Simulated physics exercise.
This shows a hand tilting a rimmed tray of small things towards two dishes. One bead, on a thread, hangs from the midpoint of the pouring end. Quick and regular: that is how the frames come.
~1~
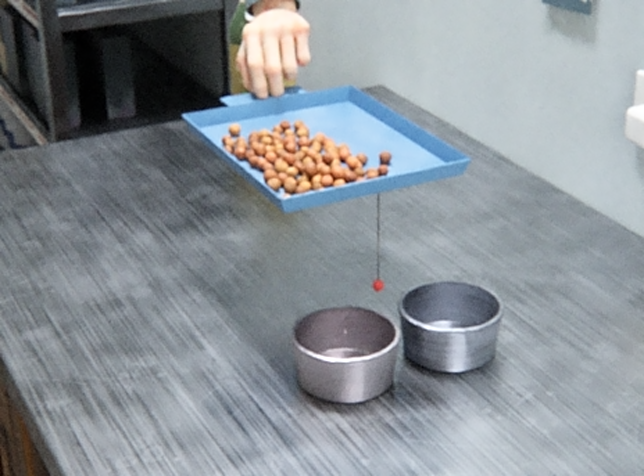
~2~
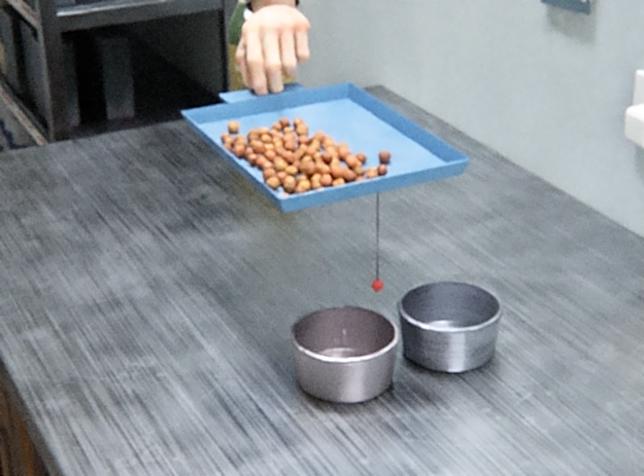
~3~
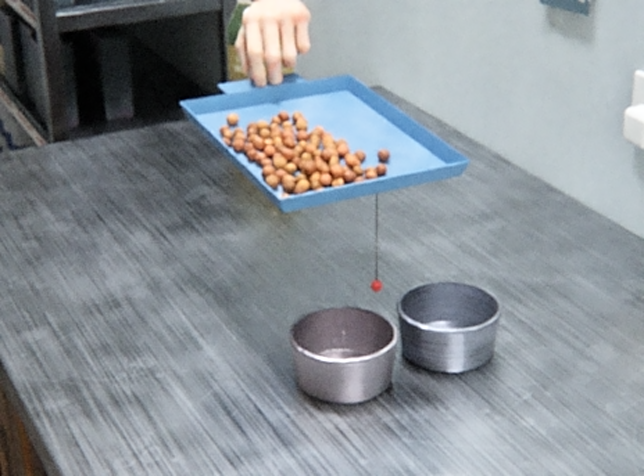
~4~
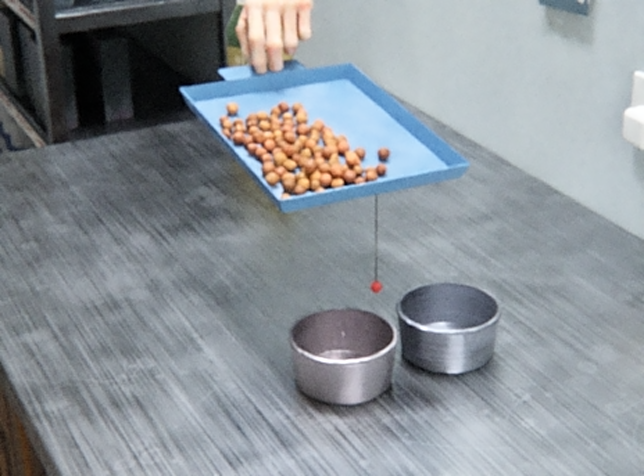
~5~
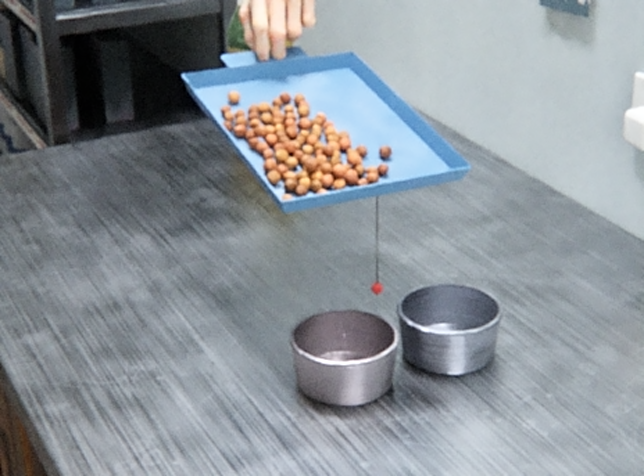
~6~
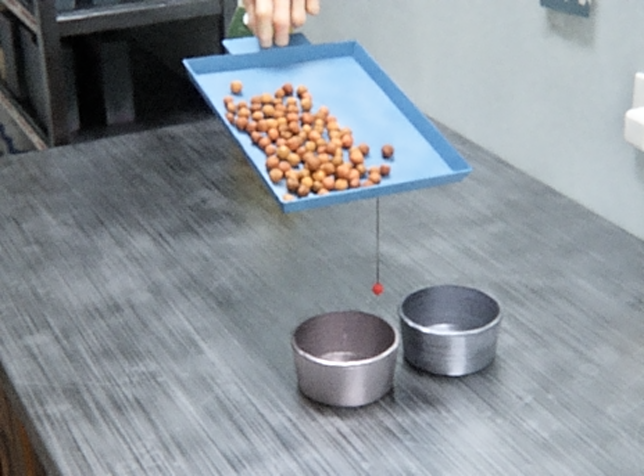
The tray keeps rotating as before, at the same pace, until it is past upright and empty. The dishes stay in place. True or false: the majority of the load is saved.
True.
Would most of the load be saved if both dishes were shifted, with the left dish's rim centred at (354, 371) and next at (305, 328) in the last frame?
Taking the places in turn, it's shy of half and then shy of half.
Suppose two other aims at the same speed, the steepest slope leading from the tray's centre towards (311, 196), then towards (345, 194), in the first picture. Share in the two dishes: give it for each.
The first try gives close to 50 percent; the next gives 70 percent.
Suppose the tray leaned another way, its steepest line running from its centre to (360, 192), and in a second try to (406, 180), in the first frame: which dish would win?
It would be the left-side one to begin with, and after that the right-side one.
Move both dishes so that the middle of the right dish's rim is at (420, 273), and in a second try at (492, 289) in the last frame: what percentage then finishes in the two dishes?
Trial 1 about 0 %, trial 2 about 60 %.
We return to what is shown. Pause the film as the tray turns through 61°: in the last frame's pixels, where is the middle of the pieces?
In the last view, the load is centred close to (359, 161).
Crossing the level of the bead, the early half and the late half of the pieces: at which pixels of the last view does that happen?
Roughly (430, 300) first, then roughly (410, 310).
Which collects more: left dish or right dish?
The one in question is the right-side one.
Just after the last frame, tray tipped steeply; almost all on the tray; just a few in the air.
A moment on, tray tipped past a quarter turn; about a tenth on the tray; about a tenth in the left dish; roughly a third in the right dish; about a tenth outside both; roughly a quarter in the air.
Further on, tray tipped past a quarter turn; roughly a quarter in the left dish; roughly half in the right dish; roughly a quarter outside both.
When it is over, tray tipped past a quarter turn; roughly a quarter in the left dish; roughly half in the right dish; roughly a quarter outside both.
